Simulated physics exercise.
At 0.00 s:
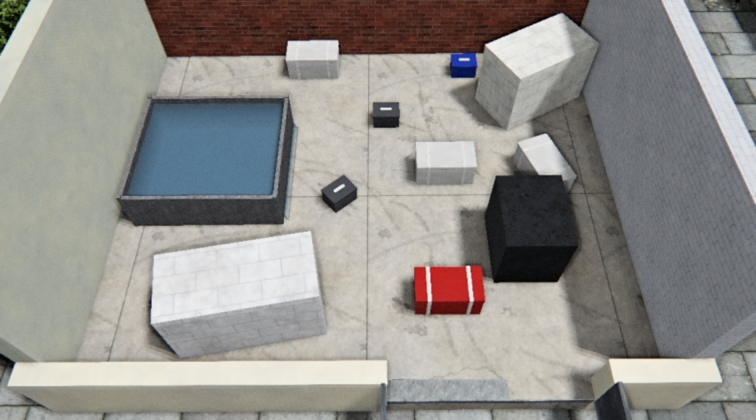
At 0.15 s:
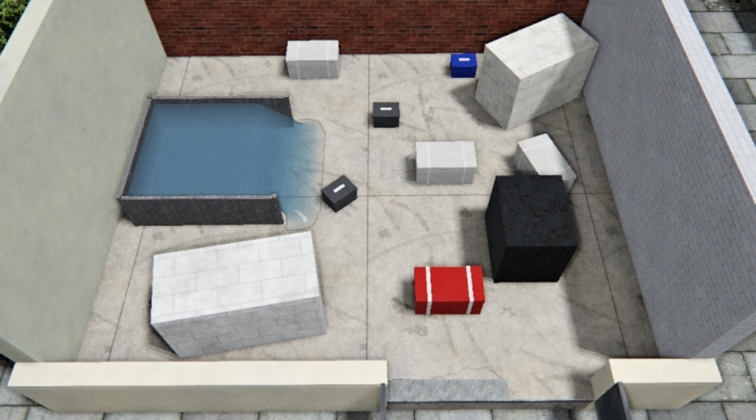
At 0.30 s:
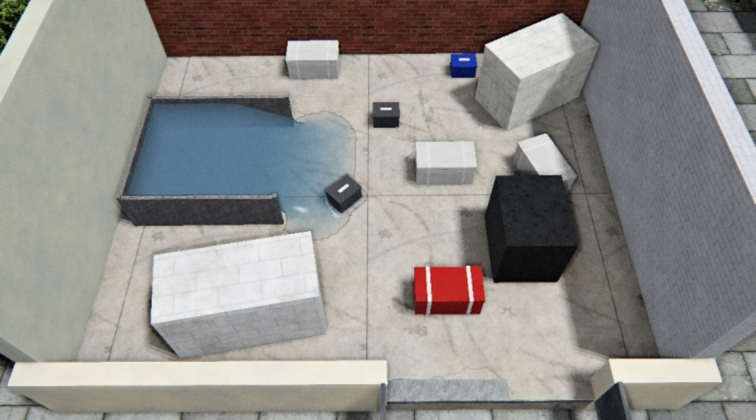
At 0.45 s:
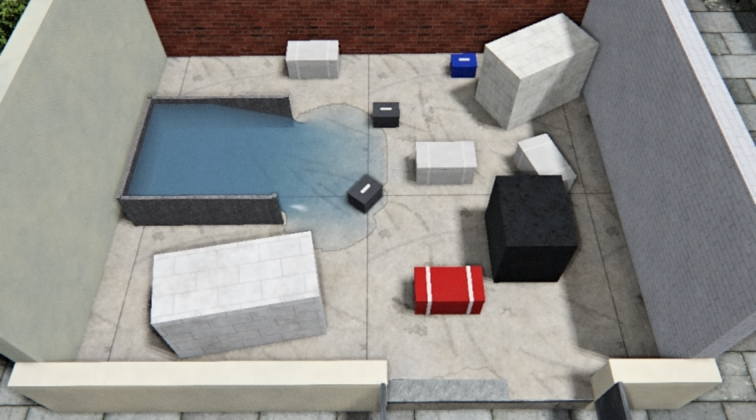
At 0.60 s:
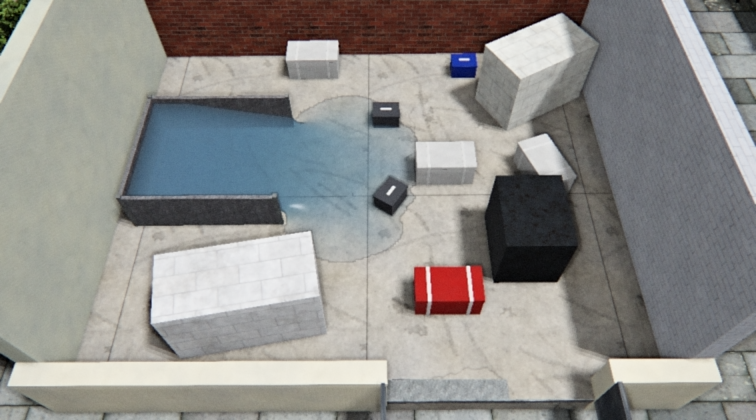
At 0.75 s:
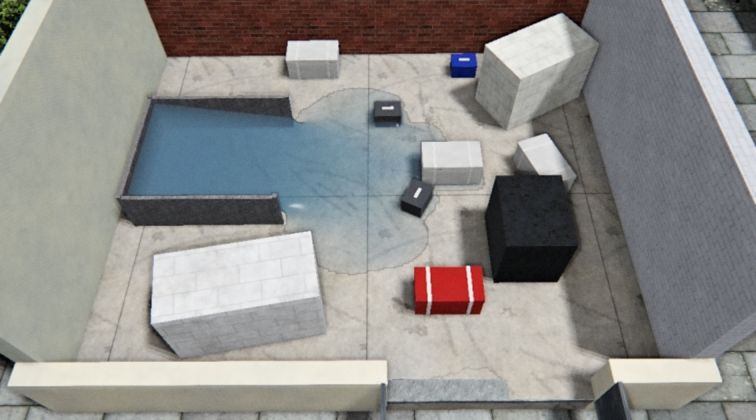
To begin with, a walled tank of water stands at the left of a yard scattered with boxes and blocks. Its right side opens and water spreads rightward across the ground, carrying a small dark box along. Finally the pale box near the centre shifts slightly right, while the red trunk stays put.
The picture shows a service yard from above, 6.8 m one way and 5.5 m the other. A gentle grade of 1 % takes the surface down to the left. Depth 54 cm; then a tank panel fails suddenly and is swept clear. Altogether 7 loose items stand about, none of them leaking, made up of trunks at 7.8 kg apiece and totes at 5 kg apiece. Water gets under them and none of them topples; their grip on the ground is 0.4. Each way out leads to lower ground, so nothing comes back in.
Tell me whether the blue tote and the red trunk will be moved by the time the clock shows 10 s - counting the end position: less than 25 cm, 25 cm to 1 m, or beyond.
Blue tote: Makes a long trip. Red trunk: Makes a long trip.
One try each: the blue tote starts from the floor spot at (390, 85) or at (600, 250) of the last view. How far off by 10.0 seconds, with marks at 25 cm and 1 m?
Spot one - it is swept away; spot two - it is swept away.
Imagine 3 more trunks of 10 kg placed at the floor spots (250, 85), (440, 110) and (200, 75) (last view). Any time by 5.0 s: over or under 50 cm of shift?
In sequence: Stays within; goes beyond; stays within.
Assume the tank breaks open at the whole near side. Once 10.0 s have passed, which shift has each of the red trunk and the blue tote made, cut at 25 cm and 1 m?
The red trunk is swept away, the blue tote hardly moves.
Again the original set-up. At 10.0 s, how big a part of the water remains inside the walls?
I'd say some 74 percent hasn't gone yet.
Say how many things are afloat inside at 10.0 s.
Answer: 4.
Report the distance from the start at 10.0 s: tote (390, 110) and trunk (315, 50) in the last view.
Lab note - net shifts in order: 100 cm; 200 cm.
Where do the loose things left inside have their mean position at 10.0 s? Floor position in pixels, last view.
About (314, 159).
After 2.0 s the blue tote is near (477, 54), 0.2 m from its start, aground; the red trunk is near (464, 314), 0.4 m from its start, aground; 0 of 7 are out; 3 afloat.
After 4.5 s the blue tote is near (520, 40), 0.9 m from its start, afloat; the red trunk has gone out; 1 of 7 are out; 5 afloat.
After 7.0 s the blue tote is near (391, 66), 1.2 m from its start, afloat; the red trunk has gone out; 2 of 7 are out; 4 afloat.
After 10.0 s the blue tote is near (214, 67), 4.0 m from its start, afloat; the red trunk has gone out; 2 of 7 are out; 4 afloat.
